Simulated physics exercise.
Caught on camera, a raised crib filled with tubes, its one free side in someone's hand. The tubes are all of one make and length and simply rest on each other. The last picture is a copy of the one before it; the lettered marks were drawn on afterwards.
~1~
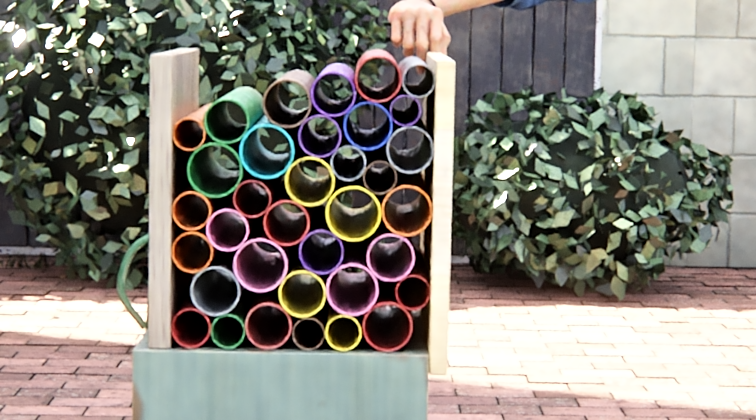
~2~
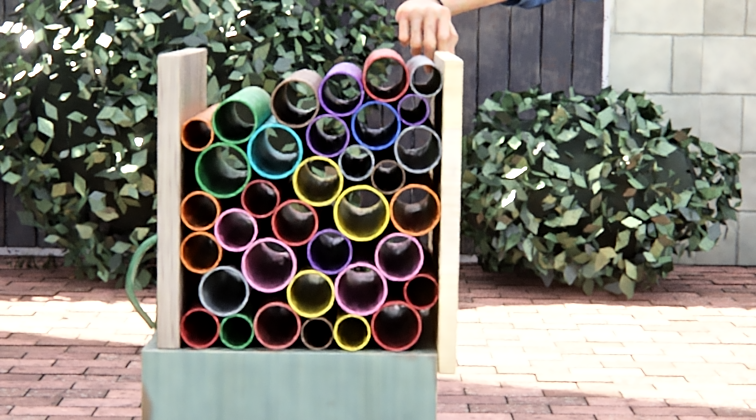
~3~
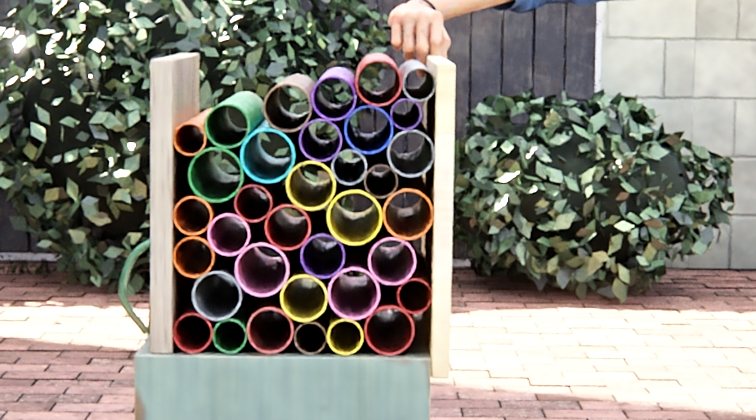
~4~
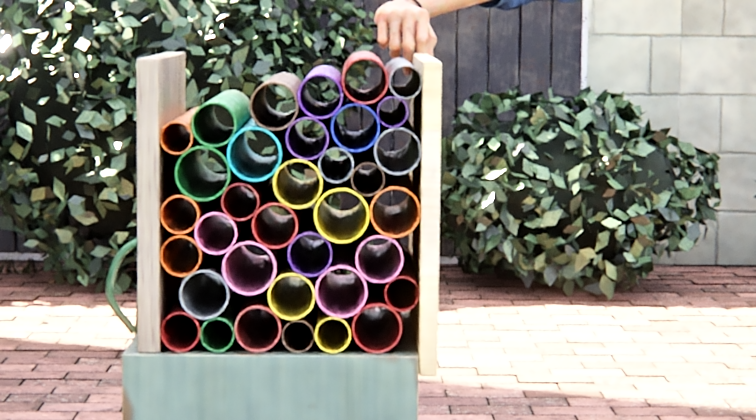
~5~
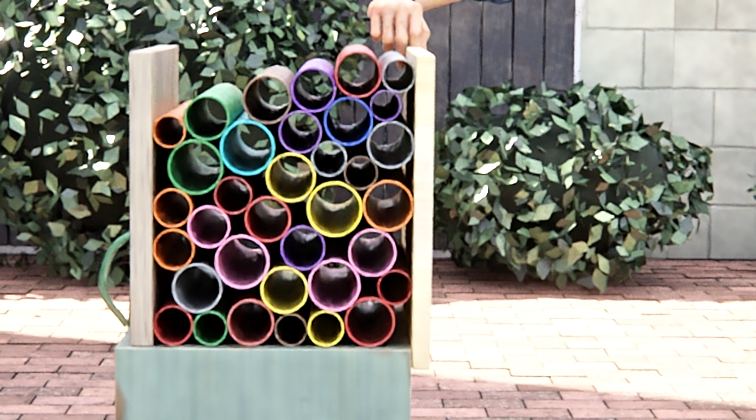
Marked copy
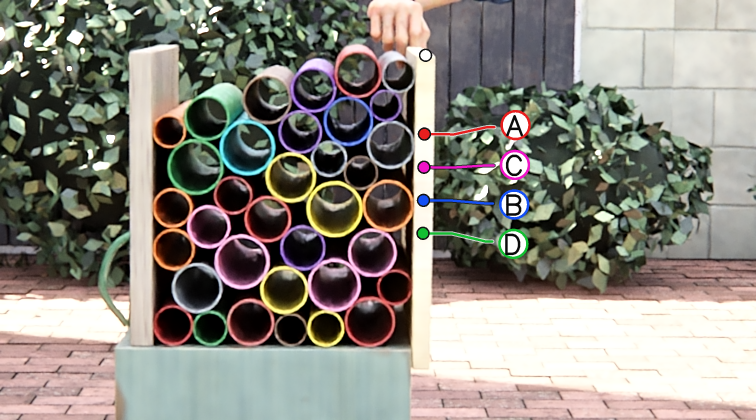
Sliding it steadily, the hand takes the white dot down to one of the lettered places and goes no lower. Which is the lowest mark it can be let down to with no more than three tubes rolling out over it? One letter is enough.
No lower than C.
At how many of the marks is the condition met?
Two of them.
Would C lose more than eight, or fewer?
At C, fewer than eight.
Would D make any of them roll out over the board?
Yes, at D.
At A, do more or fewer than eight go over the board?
It loses fewer than eight.
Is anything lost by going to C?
Yes, at C.
On the copy, A at (424, 134); B at (423, 200); C at (424, 167); D at (423, 233); the white dot at (425, 56).
On C. First, top of the board (415, 108).
Then, top of the board (414, 166).
Finally, top of the board (414, 166), one out over the board.
By contrast, A one out over the board; B more than three out over the board; D more than three out over the board.
